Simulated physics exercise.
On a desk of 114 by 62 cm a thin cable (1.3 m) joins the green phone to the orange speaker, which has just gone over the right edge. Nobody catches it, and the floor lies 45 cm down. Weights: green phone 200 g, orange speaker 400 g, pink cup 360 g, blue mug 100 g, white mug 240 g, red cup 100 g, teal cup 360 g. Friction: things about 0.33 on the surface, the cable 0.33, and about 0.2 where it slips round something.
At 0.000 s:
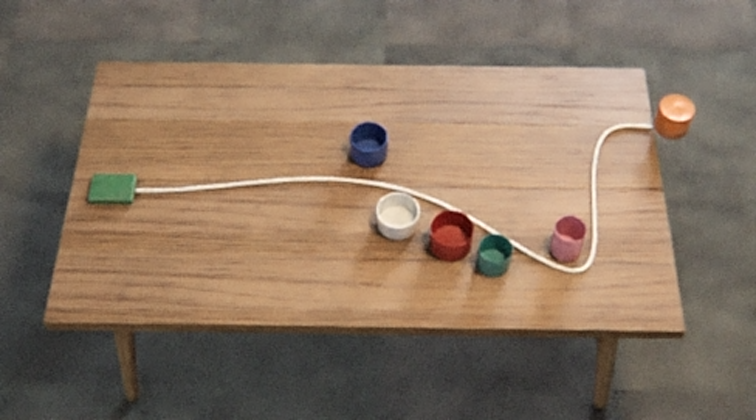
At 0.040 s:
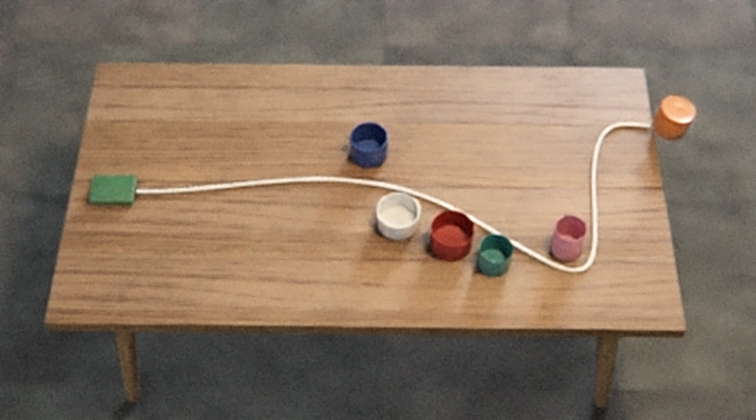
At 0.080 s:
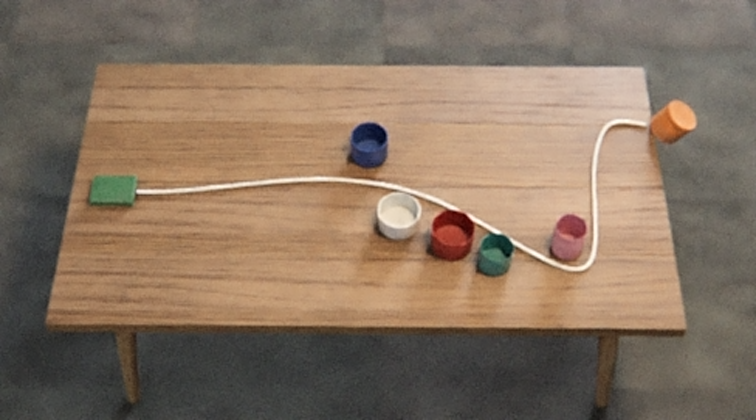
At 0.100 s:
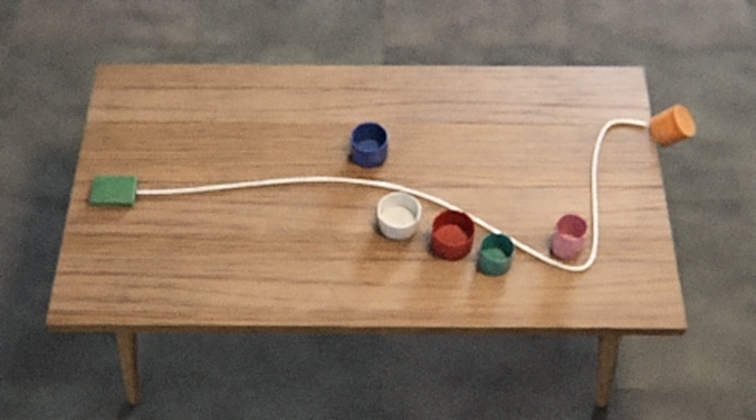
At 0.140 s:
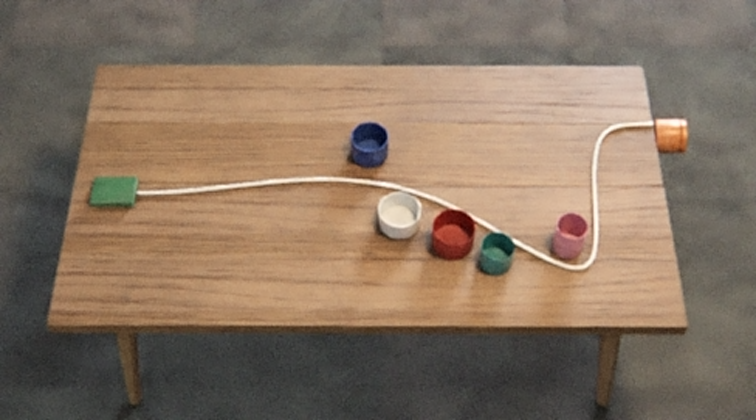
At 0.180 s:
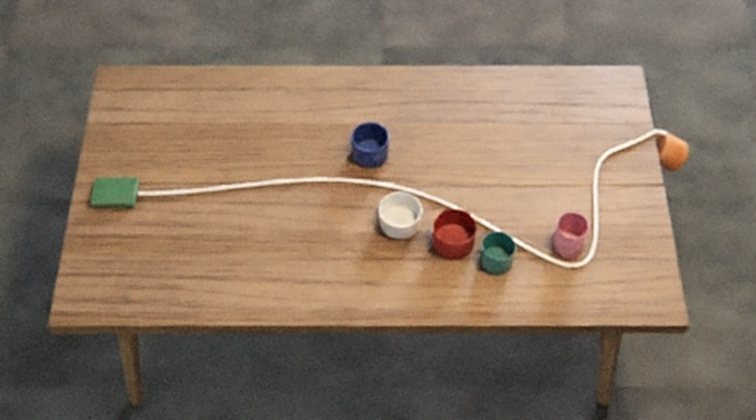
A wooden table stands on a grey floor, seen from above and in front by a still camera. A pale cable winds from a small green block at left, past a blue cup, then white, red, teal and pink cups, to an orange cylinder at the right edge. The cylinder tilts and turns over, slips slightly lower beside the edge, and draws the cable's right end slightly outward.
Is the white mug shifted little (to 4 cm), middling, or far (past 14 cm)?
The white mug stays in the low band.
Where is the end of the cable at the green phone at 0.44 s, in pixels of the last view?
Around (208, 199).
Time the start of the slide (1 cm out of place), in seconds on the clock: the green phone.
About: Green phone 0.30 s.
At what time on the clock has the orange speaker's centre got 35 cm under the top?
About: 0.36 s.
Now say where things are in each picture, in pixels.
Shows, white mug (398, 210); cable runs through (599, 143) (593, 251) (476, 222) (344, 180) (211, 187), in the first frame.
Shows, orange speaker (677, 109); cable runs through (599, 143) (476, 222) (212, 188), in the second frame.
Shows, orange speaker (673, 123); cable runs through (599, 142) (212, 188), in the third frame.
Shows, orange speaker (672, 127); cable runs through (599, 142) (212, 188), in the fourth frame.
Shows, orange speaker (670, 137); cable runs through (600, 141) (213, 189), in the fifth frame.
Shows, white mug (401, 209); cable runs through (622, 147) (594, 243) (346, 180) (213, 189), in the sixth frame.
After 0.4 s, the cable's tail end at (208, 199); white mug 1 cm off its start, green phone 14 cm off its start, orange speaker over the edge.
After 0.7 s, the cable's tail end at (257, 200); white mug 1 cm off its start, green phone 23 cm off its start, pink cup 12 cm off its start.
After 0.9 s, the cable's tail end at (257, 200); white mug 1 cm off its start at (400, 214), green phone 23 cm off its start at (233, 195), pink cup 12 cm off its start at (566, 172).
After 1.2 s, the cable's tail end at (257, 200); white mug 1 cm off its start, green phone 23 cm off its start, pink cup 12 cm off its start.
After 2.4 s, the cable's tail end at (257, 200); white mug 1 cm off its start at (400, 215), green phone 23 cm off its start at (233, 195), pink cup 12 cm off its start at (567, 172), orange speaker over the edge.
